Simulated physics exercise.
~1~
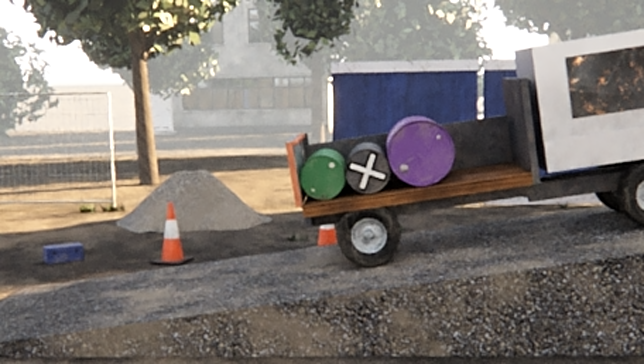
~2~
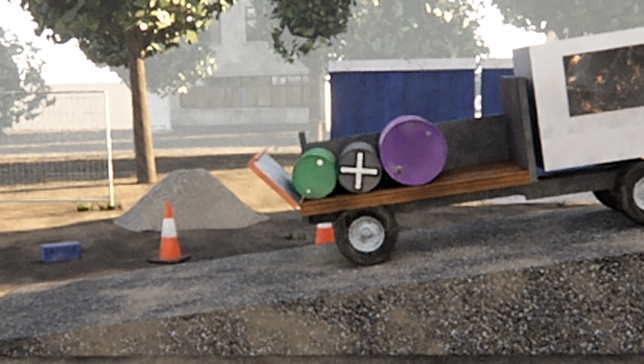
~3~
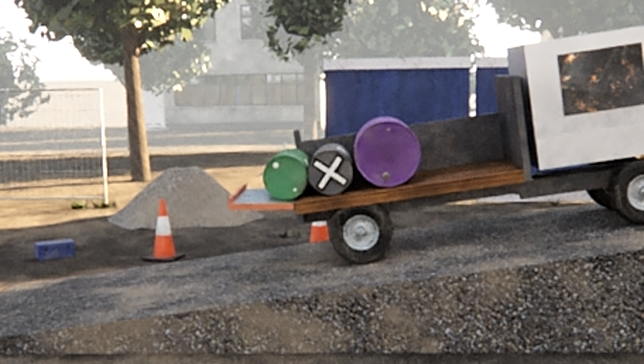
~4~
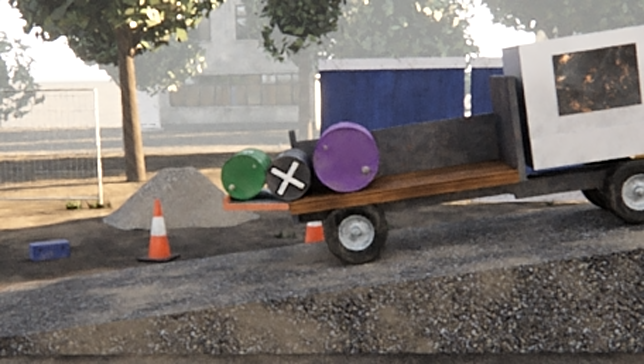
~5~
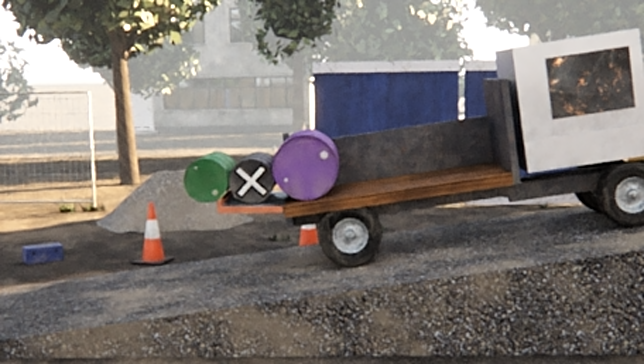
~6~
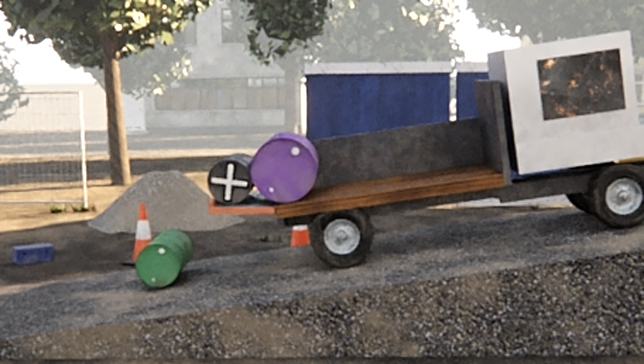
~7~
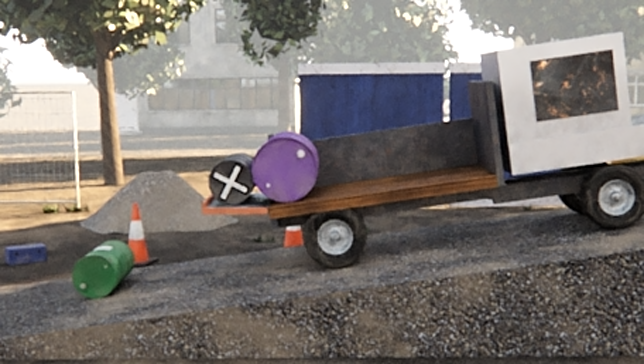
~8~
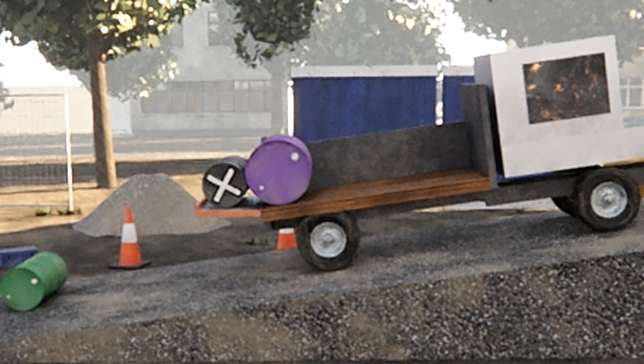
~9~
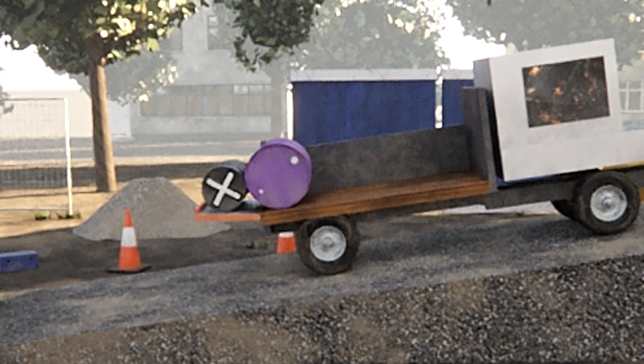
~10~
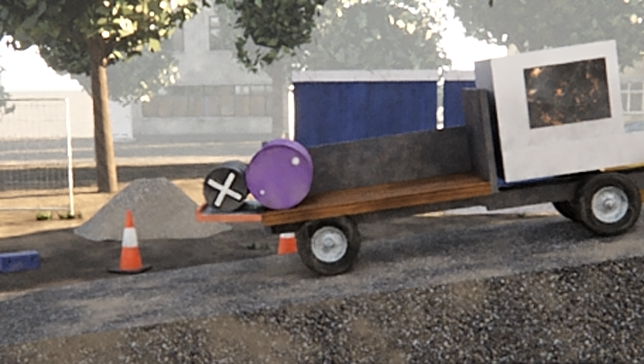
Three drums rolling left as a truck's tailgate drops, the green one falling off downhill while the black and purple stay aboard.
